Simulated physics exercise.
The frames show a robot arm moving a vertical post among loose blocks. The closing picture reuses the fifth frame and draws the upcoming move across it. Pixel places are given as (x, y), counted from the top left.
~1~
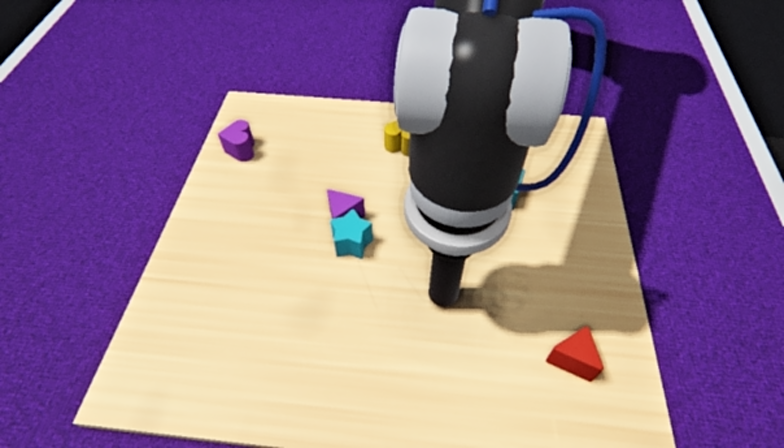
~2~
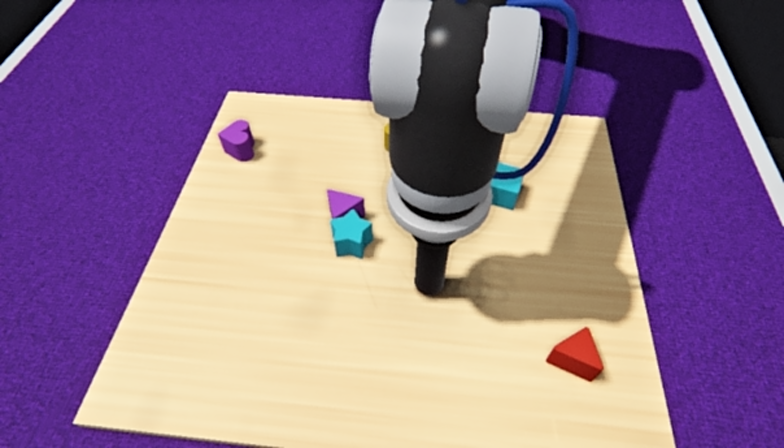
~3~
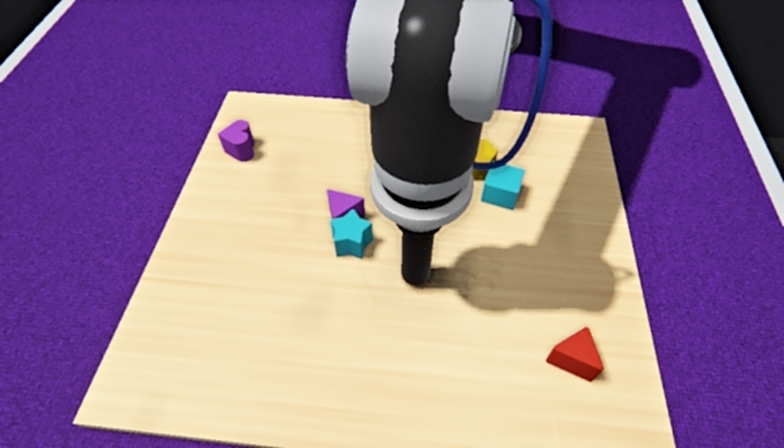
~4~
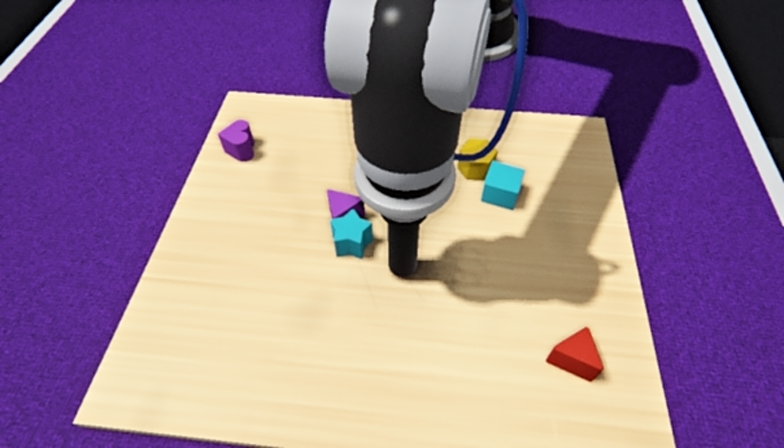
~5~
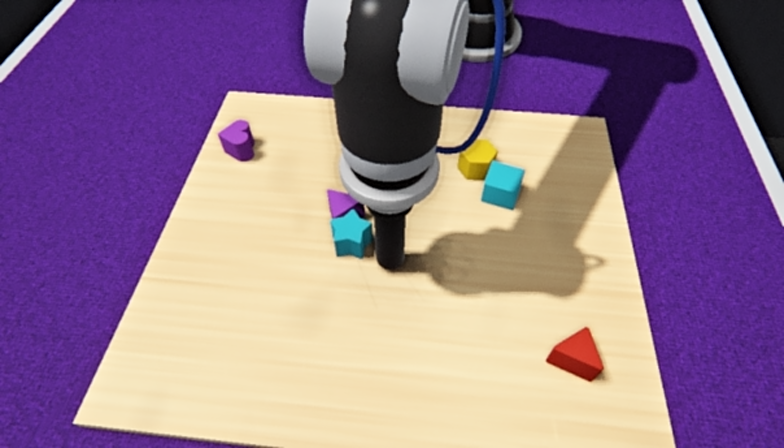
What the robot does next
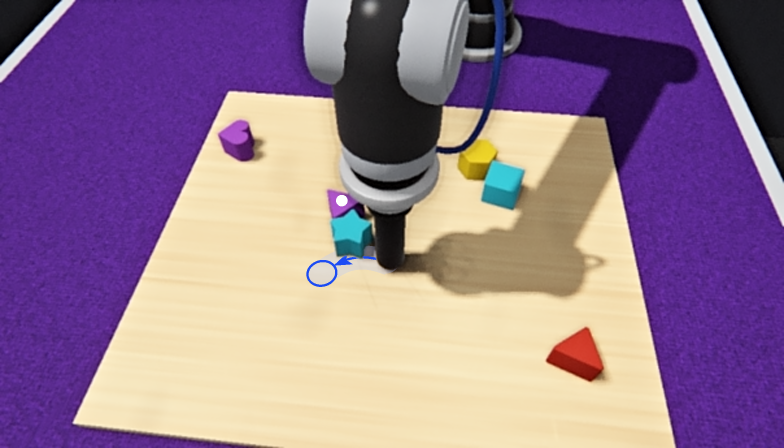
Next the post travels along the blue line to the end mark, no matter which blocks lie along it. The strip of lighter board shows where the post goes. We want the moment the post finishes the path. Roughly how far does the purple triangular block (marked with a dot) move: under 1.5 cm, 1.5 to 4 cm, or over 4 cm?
Once the path ends, it will sit under 1.5 cm from where it is now.
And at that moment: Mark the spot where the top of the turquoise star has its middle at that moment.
In the picture, it is at (324, 223).
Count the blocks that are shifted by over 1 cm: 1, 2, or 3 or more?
My best guess is that a single block moves over 1 cm.
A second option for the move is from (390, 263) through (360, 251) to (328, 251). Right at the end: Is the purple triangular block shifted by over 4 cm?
No, that is not how it ends up.
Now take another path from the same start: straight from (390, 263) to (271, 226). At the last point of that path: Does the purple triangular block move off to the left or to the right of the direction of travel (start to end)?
It gets pushed right.
The line goes from (390, 263) through (367, 257) and (343, 261) to (322, 273); the dot is on the purple triangular block.
On the path given first. Halfway along, post (354, 254); purple triangular block (341, 197), turned 20° clockwise; turquoise star (332, 223), turned 20° clockwise.
At the end, post (321, 269); purple triangular block (341, 197), turned 20° clockwise; turquoise star (324, 223), turned 45° clockwise.
